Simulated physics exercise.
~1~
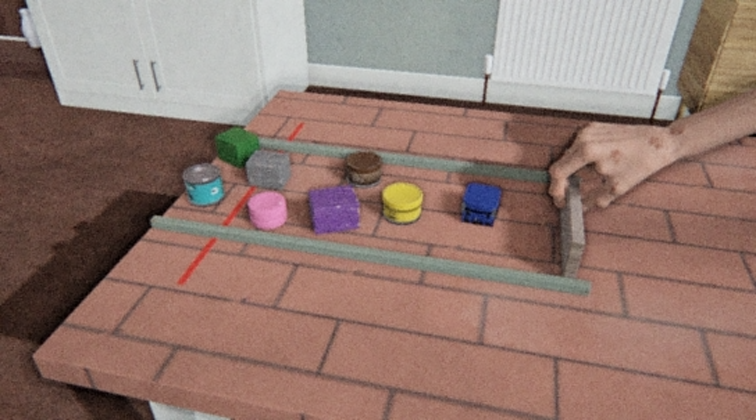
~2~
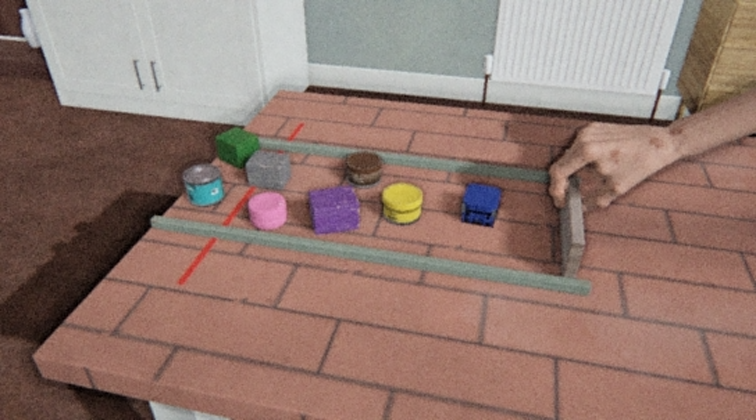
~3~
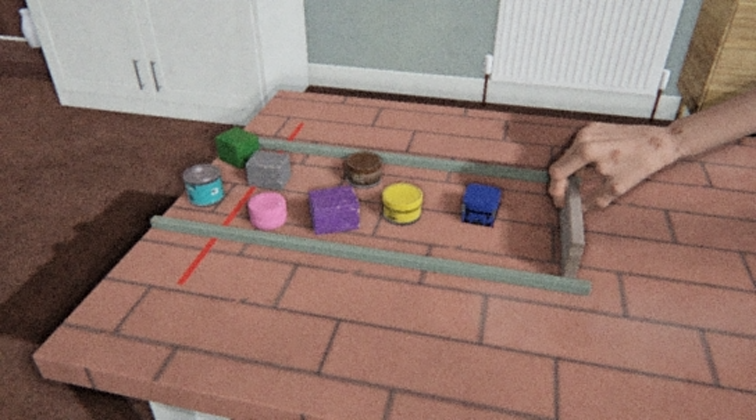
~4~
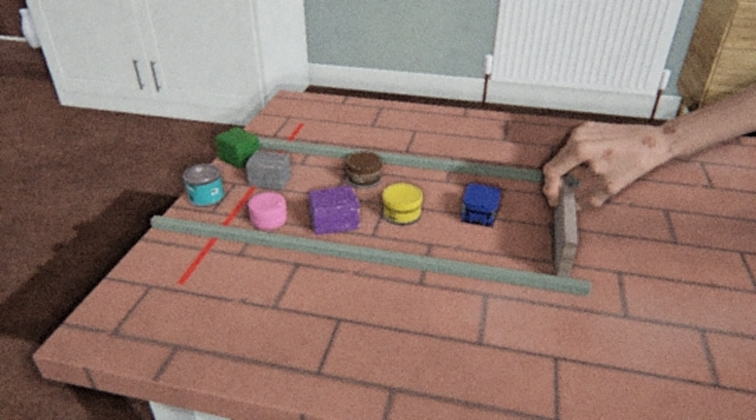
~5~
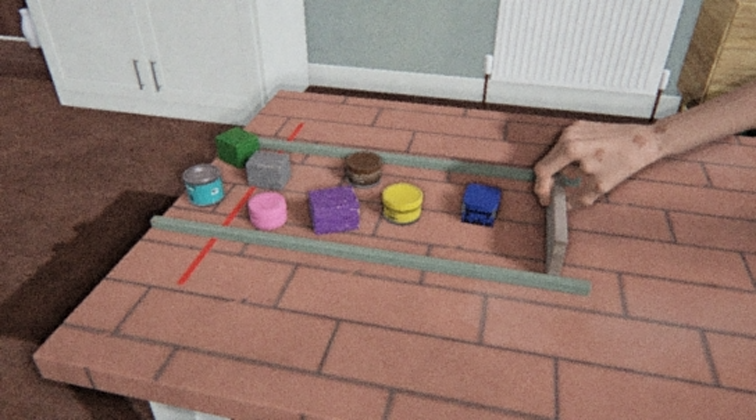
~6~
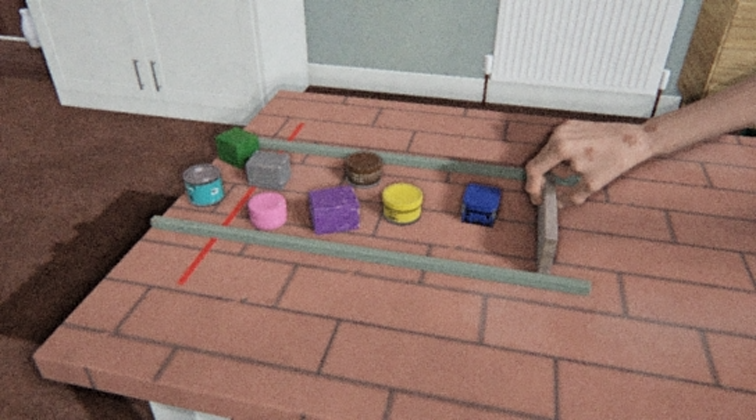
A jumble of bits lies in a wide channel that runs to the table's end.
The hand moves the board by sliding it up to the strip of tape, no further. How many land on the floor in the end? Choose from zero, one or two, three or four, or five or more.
In the end, one or two land there.
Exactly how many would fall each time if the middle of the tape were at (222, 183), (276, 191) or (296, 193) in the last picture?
Try 1: 5; try 2: 0; try 3: 0.
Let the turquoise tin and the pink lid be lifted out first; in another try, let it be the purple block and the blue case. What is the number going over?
First 0, then 0.
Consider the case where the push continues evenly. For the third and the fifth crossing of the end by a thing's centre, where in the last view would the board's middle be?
First: Around (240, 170). Next: Around (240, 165).
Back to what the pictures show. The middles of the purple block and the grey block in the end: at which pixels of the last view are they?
Final positions - purple block around (214, 203), grey block around (215, 163).
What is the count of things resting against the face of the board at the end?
3 in contact.
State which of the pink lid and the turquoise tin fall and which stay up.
Once it all settles, the pink lid is still there and the turquoise tin goes down.
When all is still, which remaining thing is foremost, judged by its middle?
Closest in the end is the green block.
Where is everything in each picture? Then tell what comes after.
Green block (238, 147); turquoise tin (204, 185); grey block (269, 170); board (570, 210); tape (254, 187), in the first picture.
Turquoise tin (204, 185); purple block (334, 210), in the second picture.
Grey block (269, 170); blue case (481, 206), in the third picture.
Green block (238, 148); pink lid (268, 211), in the fourth picture.
Turquoise tin (204, 185); board (555, 208), in the fifth picture.
Green block (238, 148); turquoise tin (204, 185); grey block (269, 170); board (546, 207); tape (254, 187), in the sixth picture.
Soon after, none off yet; green block at rest near (238, 148); turquoise tin at rest near (204, 185); grey block at rest near (269, 170).
At rest, the number that fall off is one or two; fallen, turquoise tin.
